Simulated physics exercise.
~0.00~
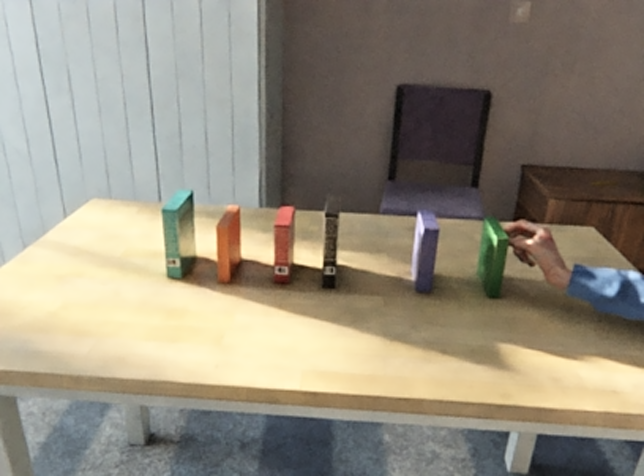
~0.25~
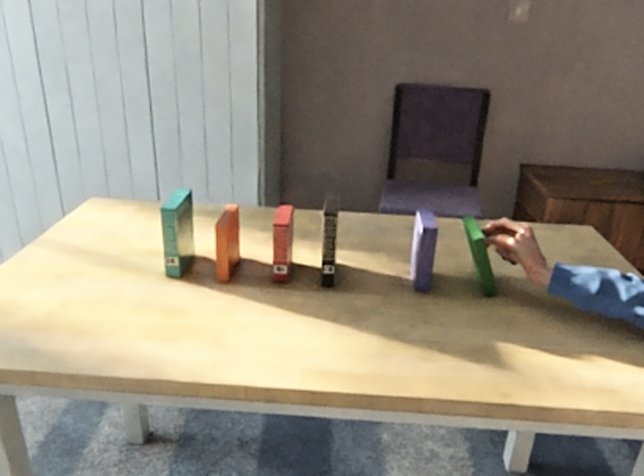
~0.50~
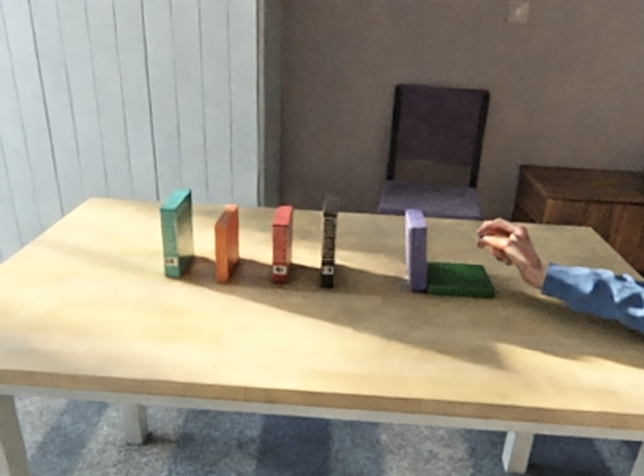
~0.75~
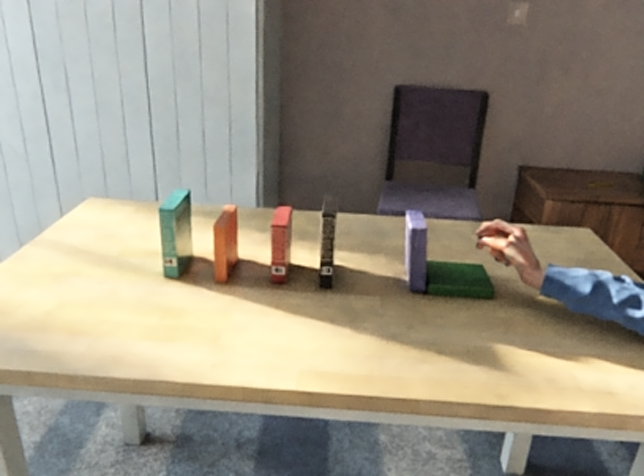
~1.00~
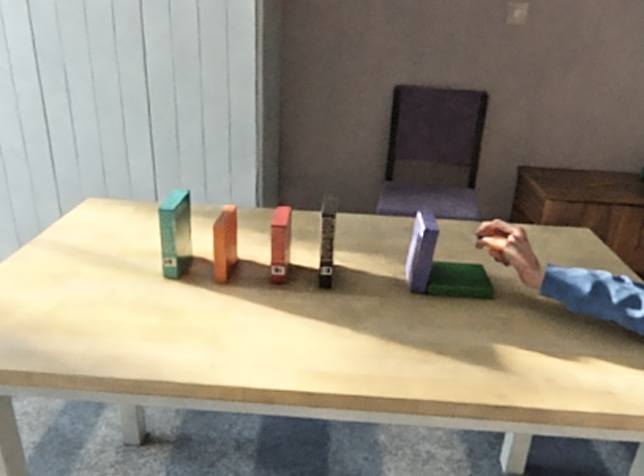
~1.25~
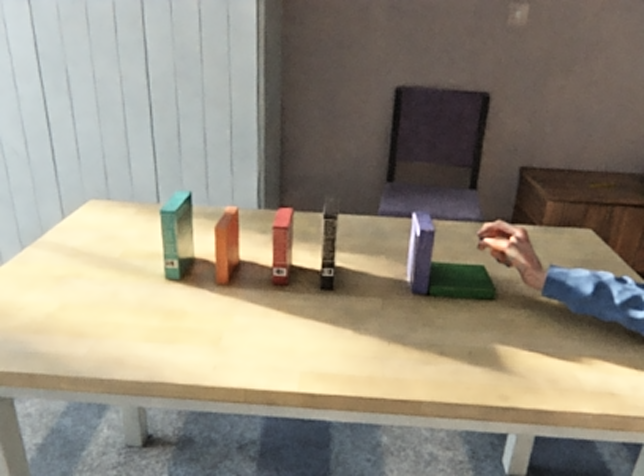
Green block tipped by a hand falls left against the purple block and lies flat, while the five others stay standing.
